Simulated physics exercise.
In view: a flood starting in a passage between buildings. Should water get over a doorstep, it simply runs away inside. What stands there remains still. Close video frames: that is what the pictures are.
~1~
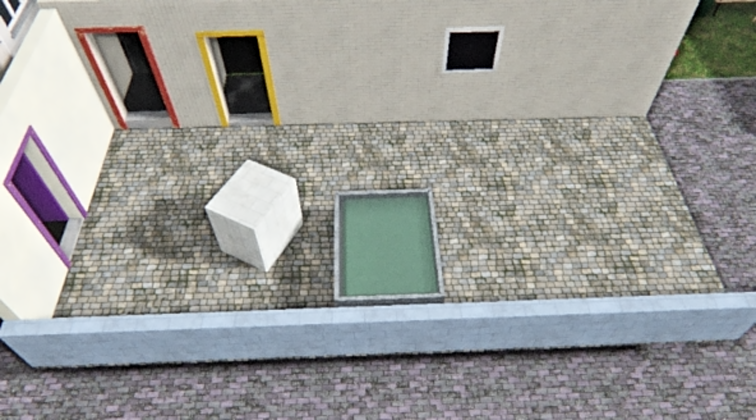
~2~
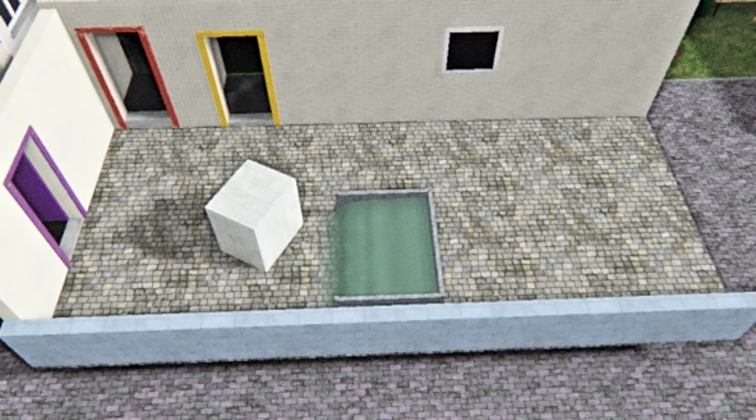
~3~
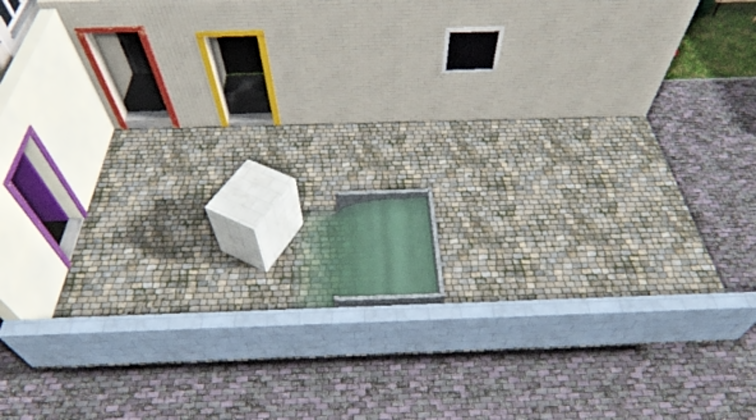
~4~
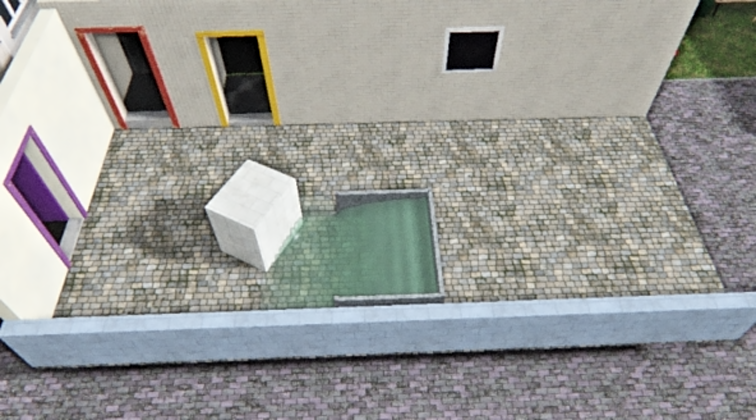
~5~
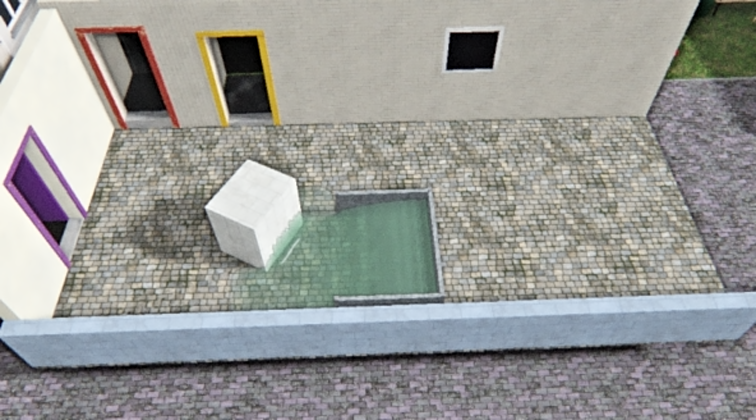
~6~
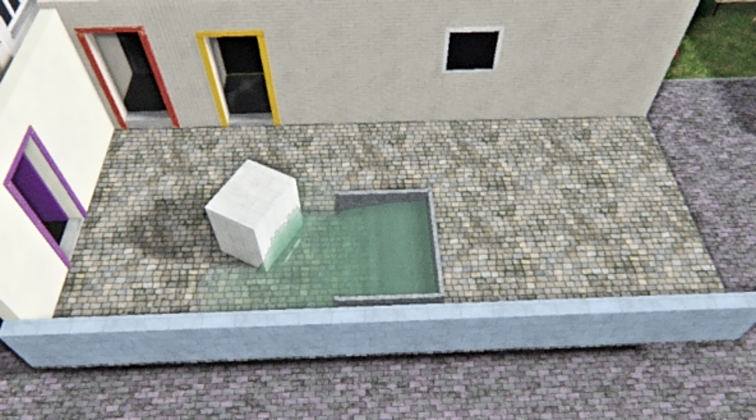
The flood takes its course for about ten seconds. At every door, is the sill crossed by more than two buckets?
The red door: No; the yellow door: No; the purple door: Yes.
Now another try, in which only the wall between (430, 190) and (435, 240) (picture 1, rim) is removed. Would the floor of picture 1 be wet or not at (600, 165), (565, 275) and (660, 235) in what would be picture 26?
So that's waterlogged for the first, waterlogged for the second and waterlogged for the third.
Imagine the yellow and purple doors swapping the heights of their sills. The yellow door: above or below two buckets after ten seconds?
In short: The yellow door exceeds the limit.
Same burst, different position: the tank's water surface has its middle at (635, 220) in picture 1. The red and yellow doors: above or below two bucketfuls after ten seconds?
As I see it, the red door does not reach it; the yellow door does not reach it.
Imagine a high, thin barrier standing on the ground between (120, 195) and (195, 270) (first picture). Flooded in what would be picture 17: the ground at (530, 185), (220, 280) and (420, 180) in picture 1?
Listed order: Spared, swamped, spared.
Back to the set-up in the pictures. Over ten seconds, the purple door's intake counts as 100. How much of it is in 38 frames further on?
Share by then: 95 in a hundred.
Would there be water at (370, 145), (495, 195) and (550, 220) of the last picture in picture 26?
Same order as asked: Drenched; dry as before; dry as before.
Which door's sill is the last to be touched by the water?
It is the one in red.
A moment on, water covers 20 % of the floor; the red door not reached, the yellow door not reached, the purple door not reached.
Next, water covers 30 % of the floor; the red door not reached, the yellow door wet at the sill, nothing in, the purple door wet at the sill, nothing in.
Then, water covers 40 % of the floor; the red door wet at the sill, nothing in, the yellow door under two buckets in, the purple door over two buckets in.
Later, water covers 50 % of the floor; the red door wet at the sill, nothing in, the yellow door under two buckets in, the purple door over two buckets in.
In the end, water covers 70 % of the floor; the red door wet at the sill, nothing in, the yellow door under two buckets in, the purple door over two buckets in.
